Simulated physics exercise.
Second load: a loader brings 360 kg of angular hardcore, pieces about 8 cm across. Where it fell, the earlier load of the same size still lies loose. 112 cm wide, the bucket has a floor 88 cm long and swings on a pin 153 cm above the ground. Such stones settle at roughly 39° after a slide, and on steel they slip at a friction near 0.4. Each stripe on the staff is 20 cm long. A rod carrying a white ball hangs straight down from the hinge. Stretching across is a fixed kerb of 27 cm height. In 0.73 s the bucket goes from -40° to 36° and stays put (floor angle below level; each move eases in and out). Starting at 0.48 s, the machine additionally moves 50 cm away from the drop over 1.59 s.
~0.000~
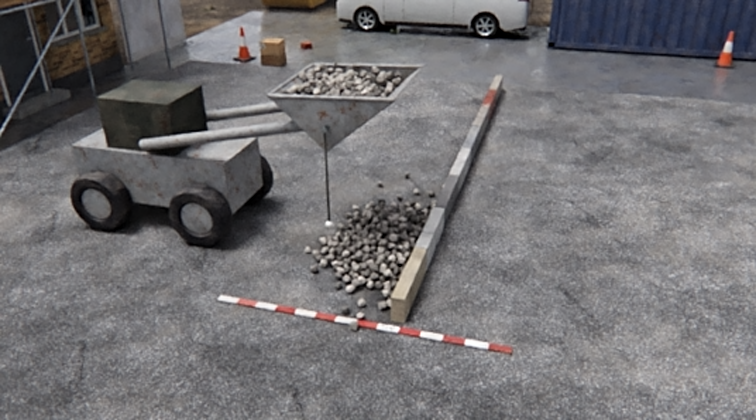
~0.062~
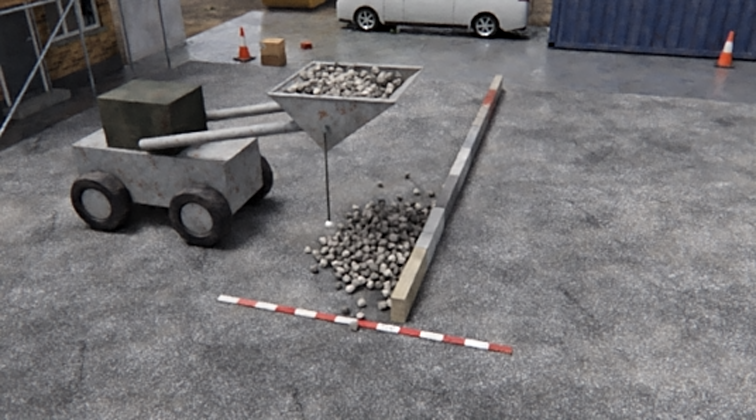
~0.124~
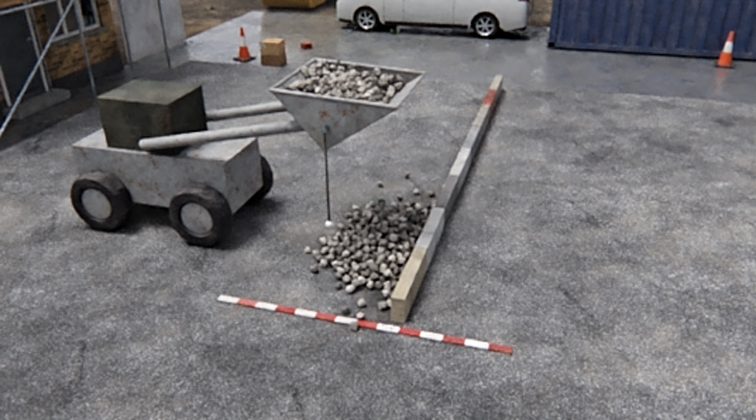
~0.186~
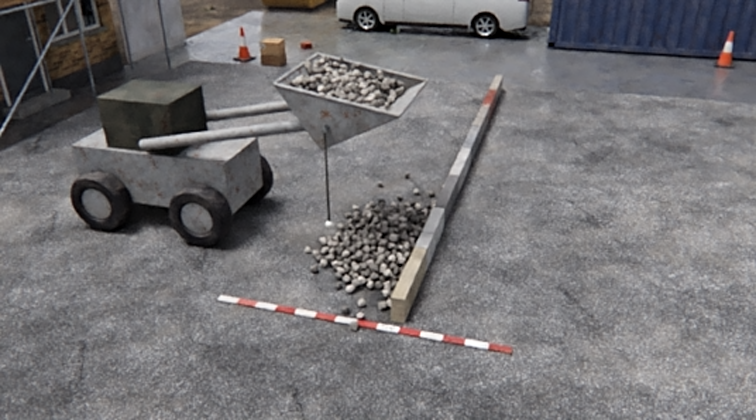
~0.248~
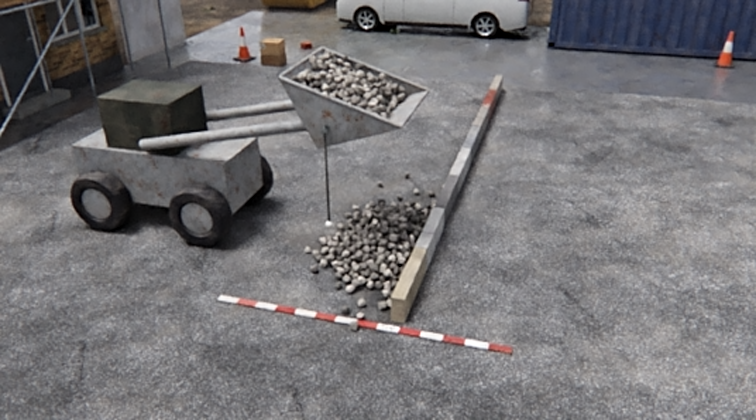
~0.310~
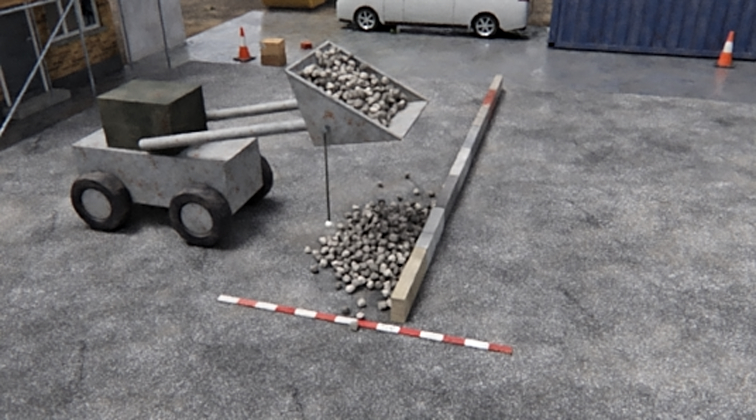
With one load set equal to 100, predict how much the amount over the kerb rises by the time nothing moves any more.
It rises by roughly 19 percent.
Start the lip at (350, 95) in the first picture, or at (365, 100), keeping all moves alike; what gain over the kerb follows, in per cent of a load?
Case one about 0 %, case two about 5 %.
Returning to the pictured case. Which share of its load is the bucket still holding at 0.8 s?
About 85 percent is still in there.
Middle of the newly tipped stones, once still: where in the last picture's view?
Near (408, 231).
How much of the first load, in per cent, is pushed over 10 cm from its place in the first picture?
Roughly 0 % of them.
After 0.6 s the floor is at 24°; in per cent of one load, 100 in the bucket, 100 on this side of the kerb; the foremost stones are at (416, 249).
After 0.8 s the floor is at 36°; in per cent of one load, 87 in the bucket, 113 on this side of the kerb; the foremost stones are at (416, 249).
After 2.5 s the floor is at 36°; in per cent of one load, 0 in the bucket, 181 on this side of the kerb, 19 over the kerb; the foremost stones are at (530, 273).
After 5.2 s the floor is at 36°; in per cent of one load, 0 in the bucket, 181 on this side of the kerb, 19 over the kerb; the foremost stones are at (530, 273). Net gain over the kerb, 19.
